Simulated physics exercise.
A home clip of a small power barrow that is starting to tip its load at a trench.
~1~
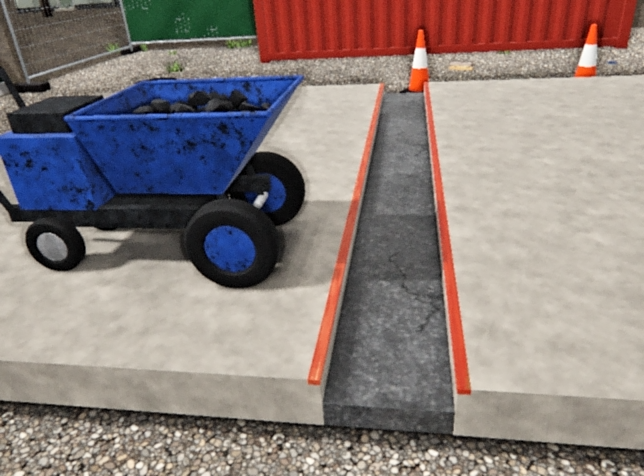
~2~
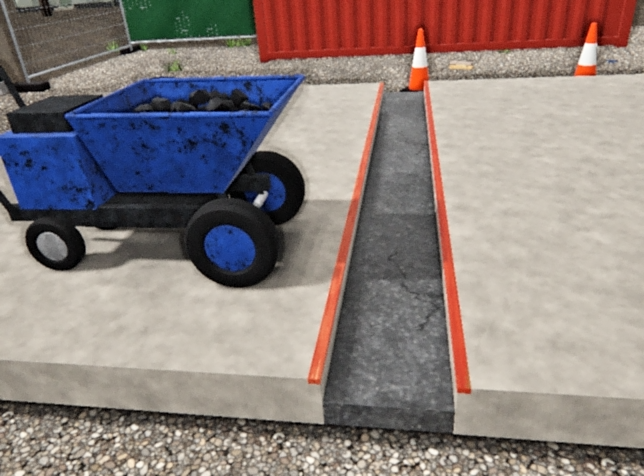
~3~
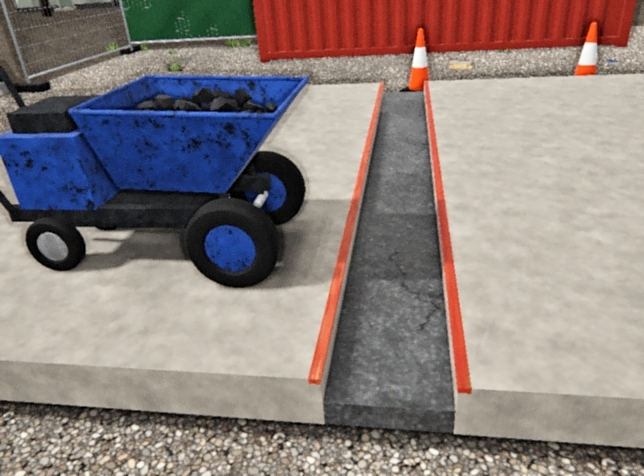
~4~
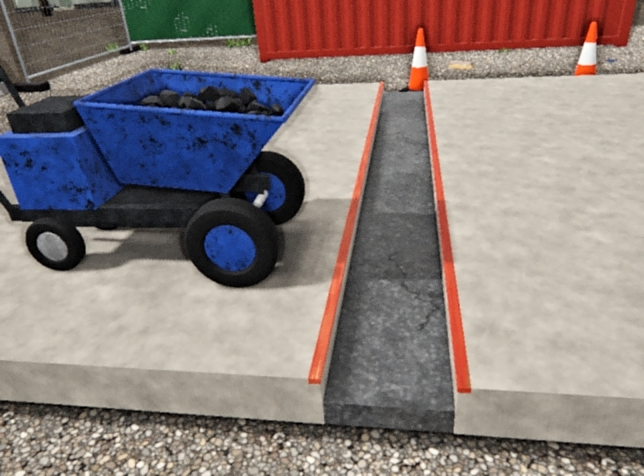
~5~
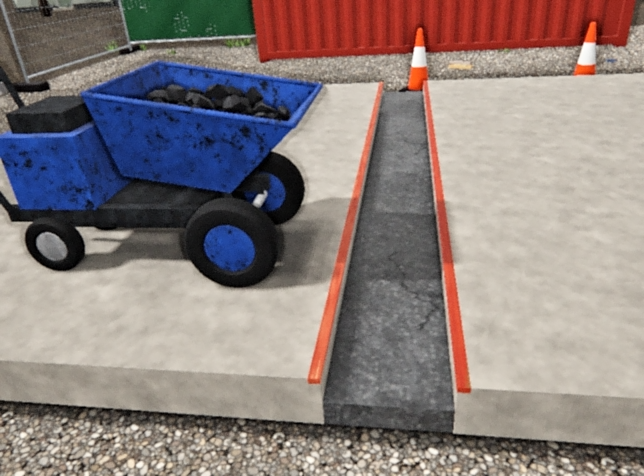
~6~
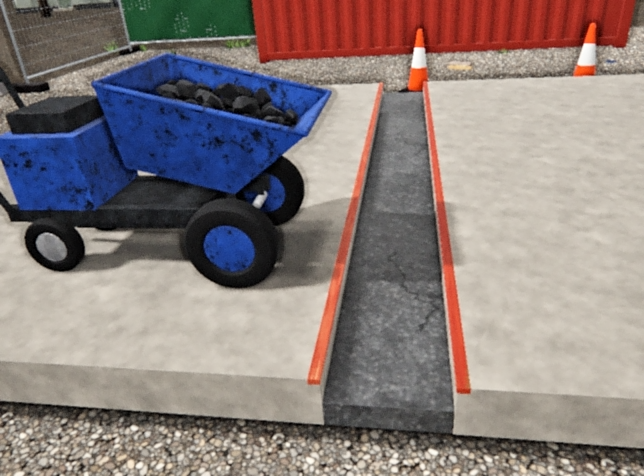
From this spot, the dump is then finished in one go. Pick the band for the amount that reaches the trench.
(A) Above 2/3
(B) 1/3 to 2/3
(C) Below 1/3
Option A: Above 2/3.
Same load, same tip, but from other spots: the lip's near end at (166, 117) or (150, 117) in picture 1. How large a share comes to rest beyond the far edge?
0 % for the first, 0 % for the second.
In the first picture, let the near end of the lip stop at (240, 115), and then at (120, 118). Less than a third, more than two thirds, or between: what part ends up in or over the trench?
Beyond two thirds, then below one third.
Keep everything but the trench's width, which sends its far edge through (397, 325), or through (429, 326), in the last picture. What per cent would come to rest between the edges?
The first case gives close to 20 per cent and the second close to 60 per cent.
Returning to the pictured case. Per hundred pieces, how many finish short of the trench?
Around 0 %.
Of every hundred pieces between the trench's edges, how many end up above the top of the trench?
Roughly 30 %.
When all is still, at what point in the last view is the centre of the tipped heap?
Last view, centre at rest - approx. (406, 262).
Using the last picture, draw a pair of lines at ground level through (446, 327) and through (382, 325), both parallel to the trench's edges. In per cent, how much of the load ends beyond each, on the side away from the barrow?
That's 10 in a hundred for the first and 70 in a hundred for the second.
Shortly afterwards, skip tipped steeply; the whole lot in the skip.
Next, skip tipped steeply; the bulk in the skip; a little in or heaped over the trench.
Some moments later, skip tipped right over; near a quarter in the skip; near two thirds in or heaped over the trench; a little beyond it.
In the end, skip tipped right over; a little in the skip; the bulk in or heaped over the trench; a little beyond it.
